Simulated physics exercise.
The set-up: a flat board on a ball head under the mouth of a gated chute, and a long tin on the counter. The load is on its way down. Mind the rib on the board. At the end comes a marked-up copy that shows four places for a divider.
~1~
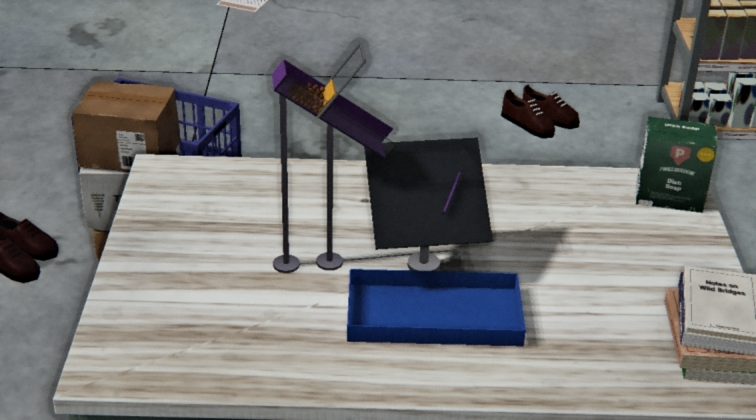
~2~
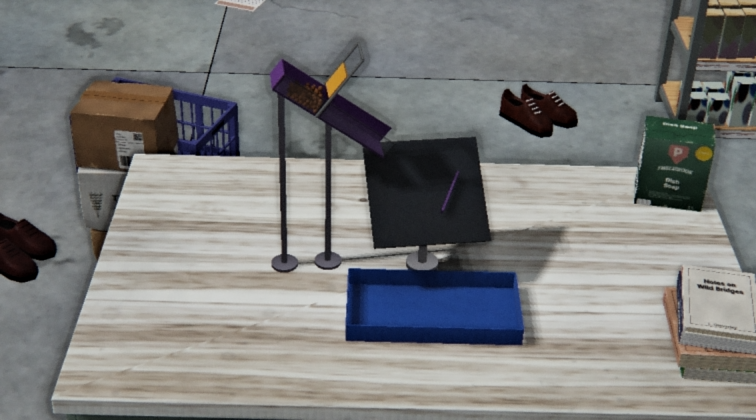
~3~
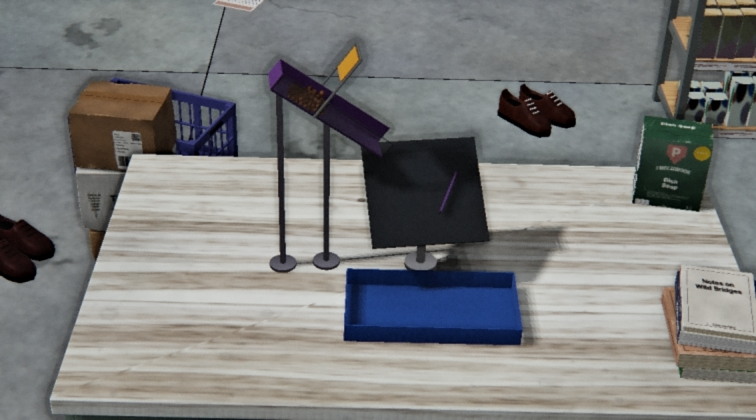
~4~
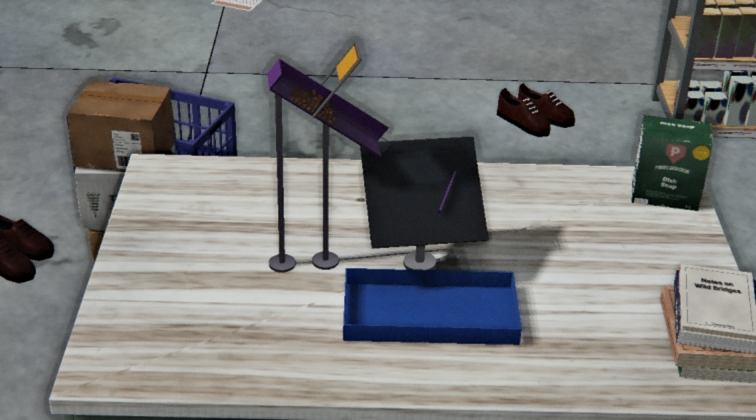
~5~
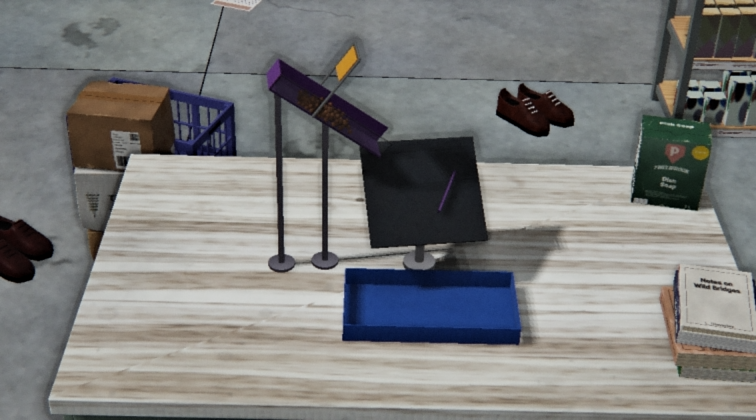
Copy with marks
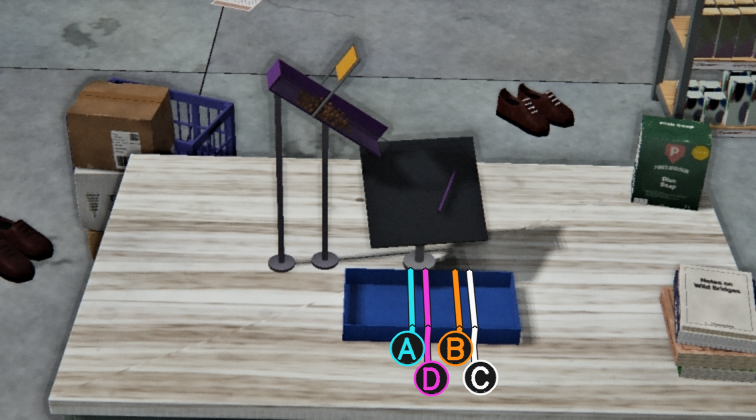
At first, small brown pieces sit behind a yellow gate in a sloping purple chute, with a tilted black board and an empty blue tin nearby on the counter. The gate lifts clear, and the pieces slide down and to the right, spreading along the chute while the board stays still.
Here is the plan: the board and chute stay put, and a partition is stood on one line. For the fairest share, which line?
I would pick line D.
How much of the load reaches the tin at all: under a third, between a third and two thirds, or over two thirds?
About that: Over two thirds.
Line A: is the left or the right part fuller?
The right side.
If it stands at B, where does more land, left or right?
Left.
On the marked copy, line A crosses the front rim at (412, 326); line B crosses the front rim at (459, 327); line C crosses the front rim at (474, 328); line D crosses the front rim at (428, 327).
For line A, of what is caught, about a tenth on the left of the divider, almost all on the right.
For line B, of what is caught, almost all on the left of the divider, about a tenth on the right.
For line C, of what is caught, almost all on the left of the divider, just a few on the right.
For line D, of what is caught, roughly half on the left of the divider, roughly half on the right.
